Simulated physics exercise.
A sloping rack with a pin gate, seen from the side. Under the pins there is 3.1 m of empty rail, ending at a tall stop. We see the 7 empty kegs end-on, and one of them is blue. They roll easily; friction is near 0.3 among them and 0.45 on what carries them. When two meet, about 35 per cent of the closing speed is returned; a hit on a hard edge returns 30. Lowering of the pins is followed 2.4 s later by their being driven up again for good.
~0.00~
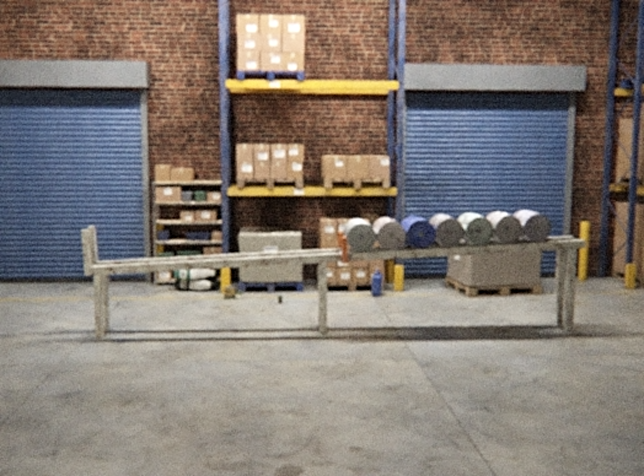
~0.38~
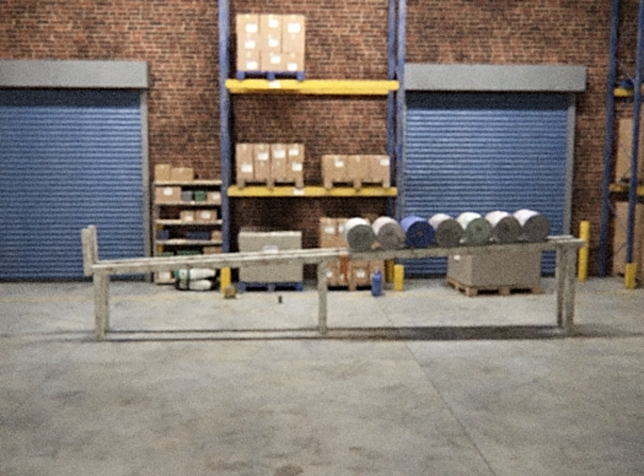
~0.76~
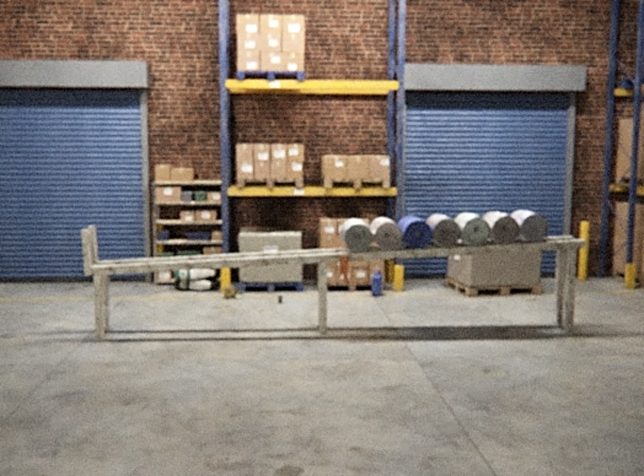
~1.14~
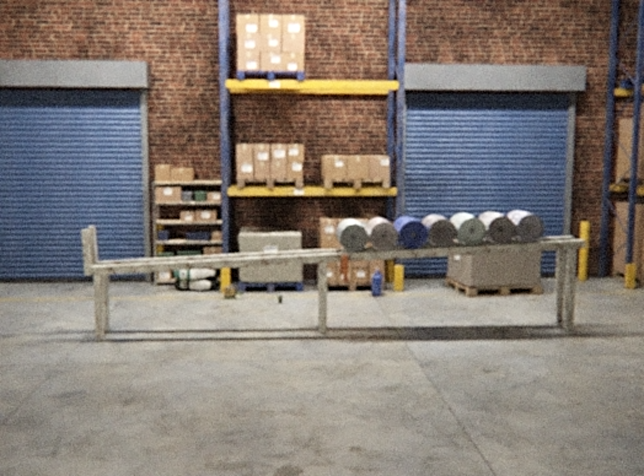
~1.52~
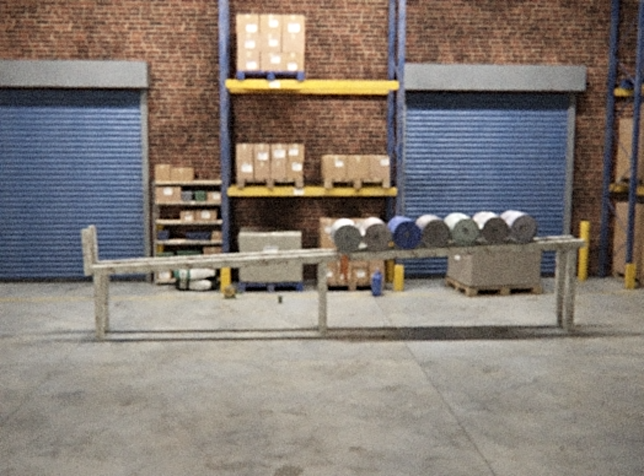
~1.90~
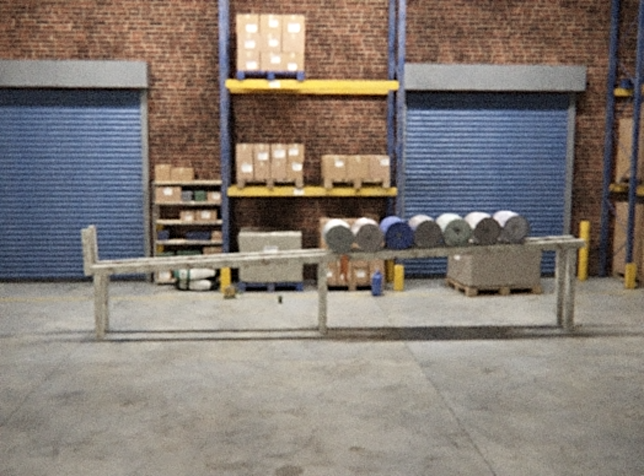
In a brick-walled warehouse with blue roller doors and stacked boxes, a row of seven round kegs, one of them blue, sits at the right side of a long, gently sloping rack. The row begins rolling slowly left, then moves a short way down the rails, the kegs staying close together.
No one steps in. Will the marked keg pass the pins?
Looks like the blue one never gets past.
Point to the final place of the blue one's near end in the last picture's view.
Roughly (362, 237).
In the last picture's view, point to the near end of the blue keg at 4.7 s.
That would be about (362, 237) in pixels.
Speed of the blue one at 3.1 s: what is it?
Speed approx. 0.2 m/s.
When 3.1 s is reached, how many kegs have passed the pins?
Tally by then: 1.
After 3.1 s, blue is on the rails, 35 cm above the pins, rolling left; 1 of 7 has passed.
After 4.7 s, blue is on the rails, 20 cm above the pins; 2 of 7 have passed.
At rest (6.6 s), blue is on the rails, 20 cm above the pins; 2 of 7 have passed.
